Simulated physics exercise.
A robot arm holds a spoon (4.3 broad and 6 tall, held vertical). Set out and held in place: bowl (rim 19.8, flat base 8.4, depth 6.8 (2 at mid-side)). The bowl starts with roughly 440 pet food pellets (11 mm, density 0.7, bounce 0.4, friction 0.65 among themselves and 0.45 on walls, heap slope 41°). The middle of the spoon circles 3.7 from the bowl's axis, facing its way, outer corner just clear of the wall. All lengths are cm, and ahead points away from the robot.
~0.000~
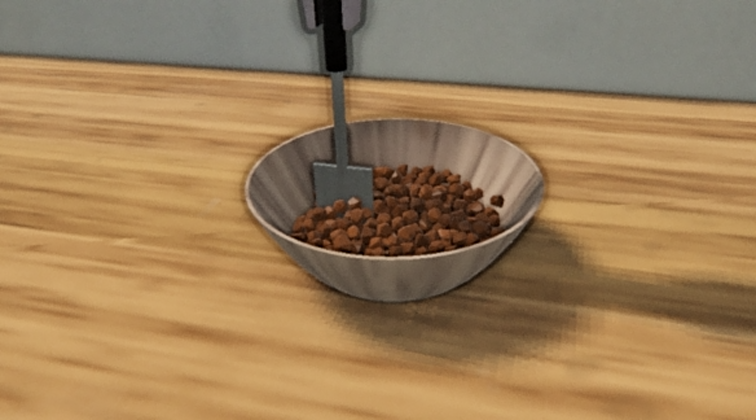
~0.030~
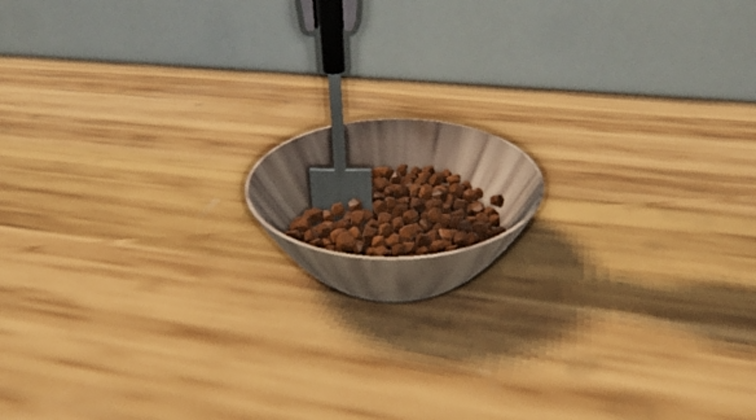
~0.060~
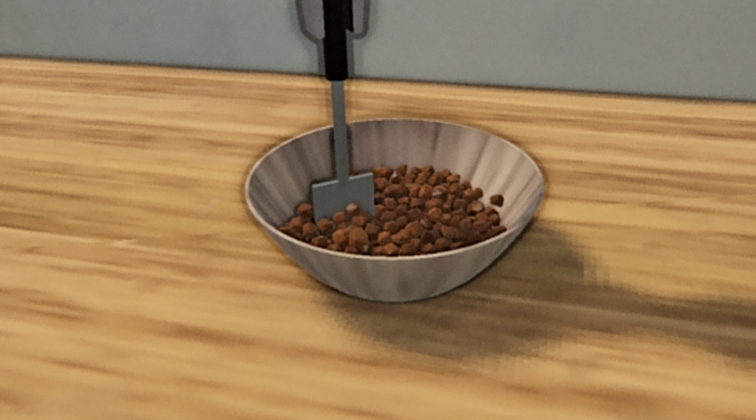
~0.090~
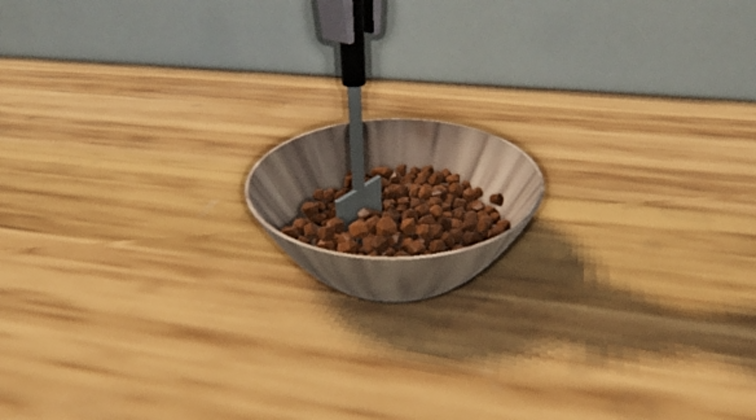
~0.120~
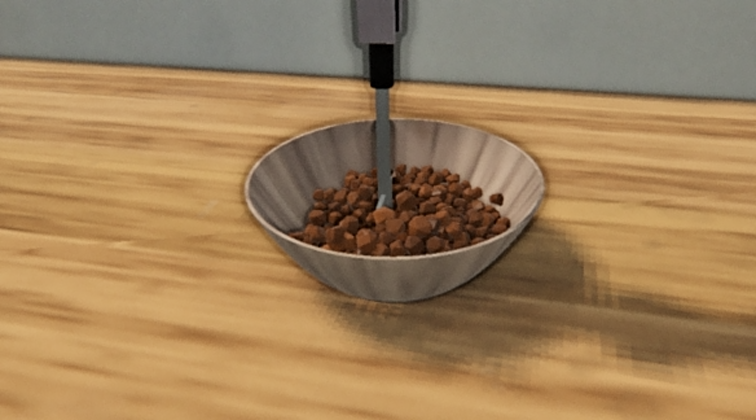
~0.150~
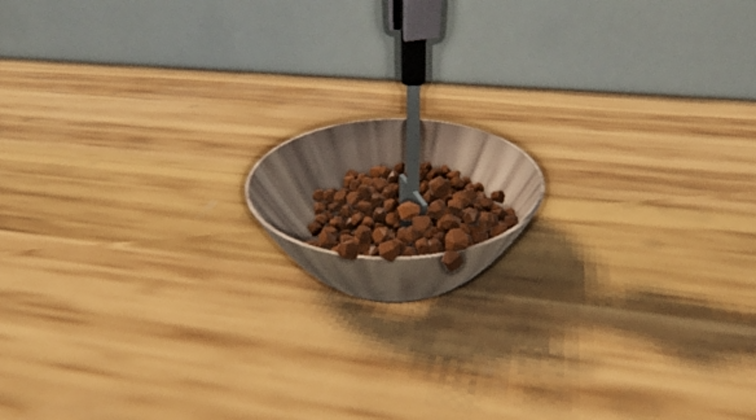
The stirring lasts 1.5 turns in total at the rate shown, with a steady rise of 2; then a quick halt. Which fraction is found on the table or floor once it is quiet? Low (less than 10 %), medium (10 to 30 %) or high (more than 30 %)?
A medium share, 10 to 30 %, ends on the table or floor.
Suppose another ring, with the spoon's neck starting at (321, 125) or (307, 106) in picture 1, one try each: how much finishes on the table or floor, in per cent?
Some 20 and 0 per cent.
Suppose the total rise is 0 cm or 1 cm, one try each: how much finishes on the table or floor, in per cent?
About 25 and 20 per cent.
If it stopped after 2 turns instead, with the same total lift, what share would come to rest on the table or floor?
It would be near 20 per cent.
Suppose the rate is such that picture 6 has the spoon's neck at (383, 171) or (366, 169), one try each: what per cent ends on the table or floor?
About 5 and 0 per cent.
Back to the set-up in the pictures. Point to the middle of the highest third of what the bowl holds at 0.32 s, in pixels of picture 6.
Near (384, 153).
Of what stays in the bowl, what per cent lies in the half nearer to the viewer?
About 50 per cent.
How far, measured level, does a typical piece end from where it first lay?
Some 7 cm.
By 0.32 s, 281° round, highest piece 10 above the table; 396 in the bowl, 25 on the table or floor, 24 in flight or on the tool.
By 0.49 s, 81° round, highest piece 8 above the table; 378 in the bowl, 60 on the table or floor, 7 in flight or on the tool.
By 0.78 s, 180° round, highest piece 8 above the table; 377 in the bowl, 68 on the table or floor.
By 1.48 s, 180° round, highest piece 8 above the table; 377 in the bowl, 68 on the table or floor.
Final count, 377 in the bowl, 68 on the table or floor. That is 15 % on the table or floor.
